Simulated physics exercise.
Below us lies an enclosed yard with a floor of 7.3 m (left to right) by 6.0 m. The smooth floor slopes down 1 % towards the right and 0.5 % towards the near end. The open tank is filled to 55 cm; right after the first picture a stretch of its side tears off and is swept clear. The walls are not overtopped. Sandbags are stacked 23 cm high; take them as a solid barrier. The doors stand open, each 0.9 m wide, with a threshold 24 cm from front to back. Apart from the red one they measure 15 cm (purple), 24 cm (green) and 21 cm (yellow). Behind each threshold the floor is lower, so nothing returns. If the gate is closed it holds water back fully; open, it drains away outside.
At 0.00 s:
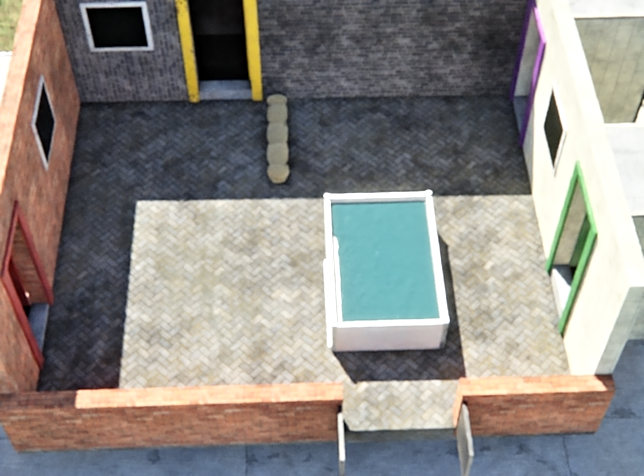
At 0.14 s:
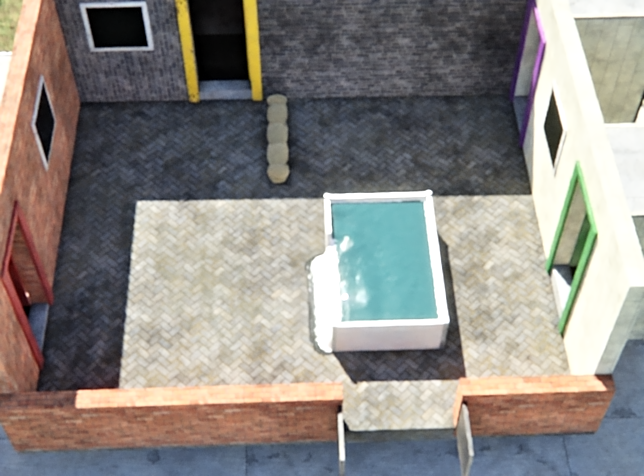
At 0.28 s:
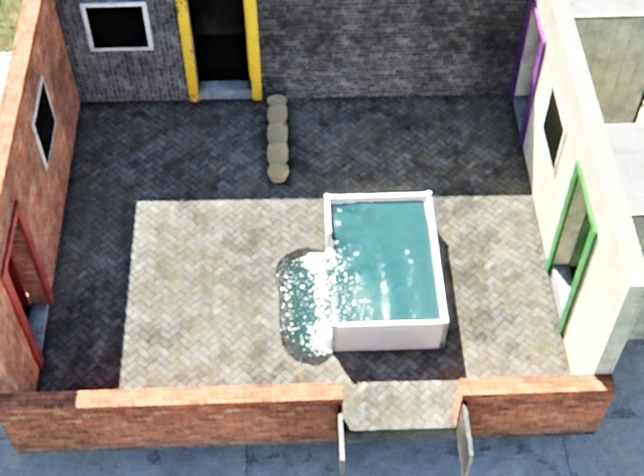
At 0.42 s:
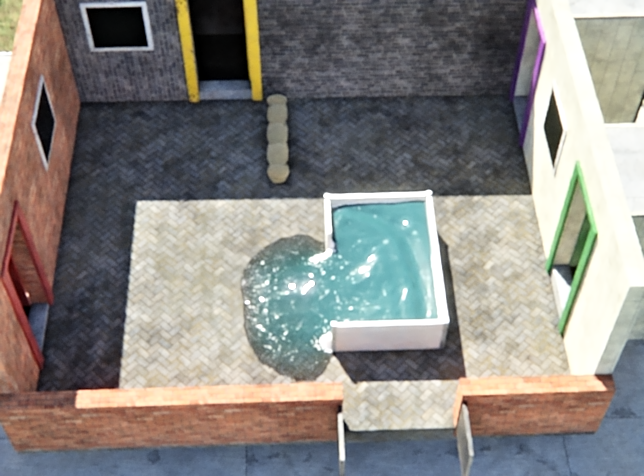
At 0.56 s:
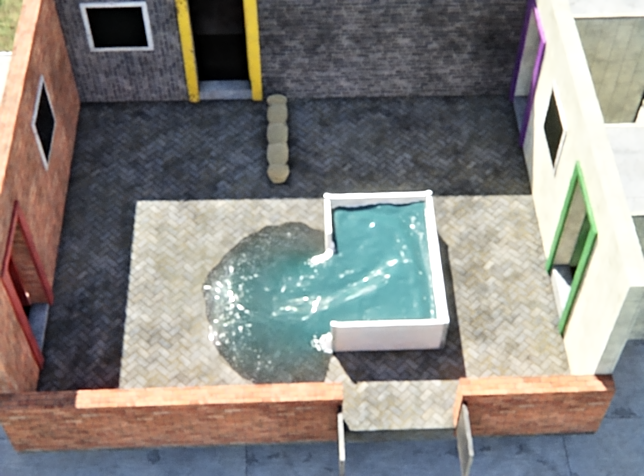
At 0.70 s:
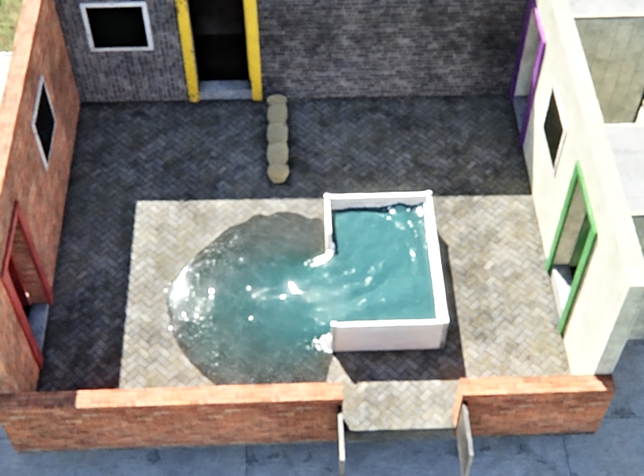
We see an enclosed brick-walled yard with an open tank of still water; part of the tank's left side gives way, and water pours through the gap, spreading leftward across the pale paving in a widening, rounded pool.
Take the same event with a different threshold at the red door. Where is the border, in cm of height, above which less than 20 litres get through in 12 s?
About 16 cm.
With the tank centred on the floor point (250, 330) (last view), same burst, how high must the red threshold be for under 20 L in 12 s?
Some 25 cm.
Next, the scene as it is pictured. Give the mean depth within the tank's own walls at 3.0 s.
Some 17 cm.
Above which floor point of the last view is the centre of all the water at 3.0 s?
At about (221, 308).
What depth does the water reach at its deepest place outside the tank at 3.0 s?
Up to some 25 cm.
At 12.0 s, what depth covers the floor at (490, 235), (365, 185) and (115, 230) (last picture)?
About 0, 1 and 5 cm.
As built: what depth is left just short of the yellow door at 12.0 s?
Some 5.5 cm.
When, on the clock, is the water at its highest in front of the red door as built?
Around 3.0 s.
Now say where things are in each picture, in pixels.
Still water, 55 cm deep, in the open tank at (383, 260); the red door at (29, 291) is dry, in the first picture.
The front is at (313, 292), 0.3 m from the gap at (333, 294); 0.3 m2 of floor is wet, 55 cm left at the back, in the second picture.
The gap is at (333, 296), the front 0.7 m out at (285, 328); the back of the open tank holds 55 cm, in the third picture.
The gap is at (333, 296), the front 1.2 m out at (247, 291); the back of the open tank holds 53 cm, in the fourth picture.
The front is at (210, 295), 1.8 m from the gap at (333, 297); 3.6 m2 of floor is wet, 46 cm left at the back, in the fifth picture.
The gap is at (333, 296), the front 2.3 m out at (172, 299); the back of the open tank holds 48 cm; 1.8 m in a straight line remain to the red door at (29, 291), in the sixth picture.
After 1.4 s water covers 30 % of the floor, deepest (27 cm) near (328, 334); 10 cm at the red door, 0 litres in over its 8 cm threshold.
After 3.0 s water covers 40 % of the floor, deepest (25 cm) near (32, 423); 21 cm at the red door, 83 litres in over its 8 cm threshold.
After 12.0 s water covers 75 % of the floor, deepest (8 cm) near (323, 233); 2 cm at the red door, 140 litres in over its 8 cm threshold.
At the red door as built, the water arrived by 1.3 s and peaked near 21 cm at 3.0 s.
With a threshold of 14 cm, 40 litres would have come in within the 12 s; with 19 cm, 6 litres. So under 20 litres takes about 16 cm.
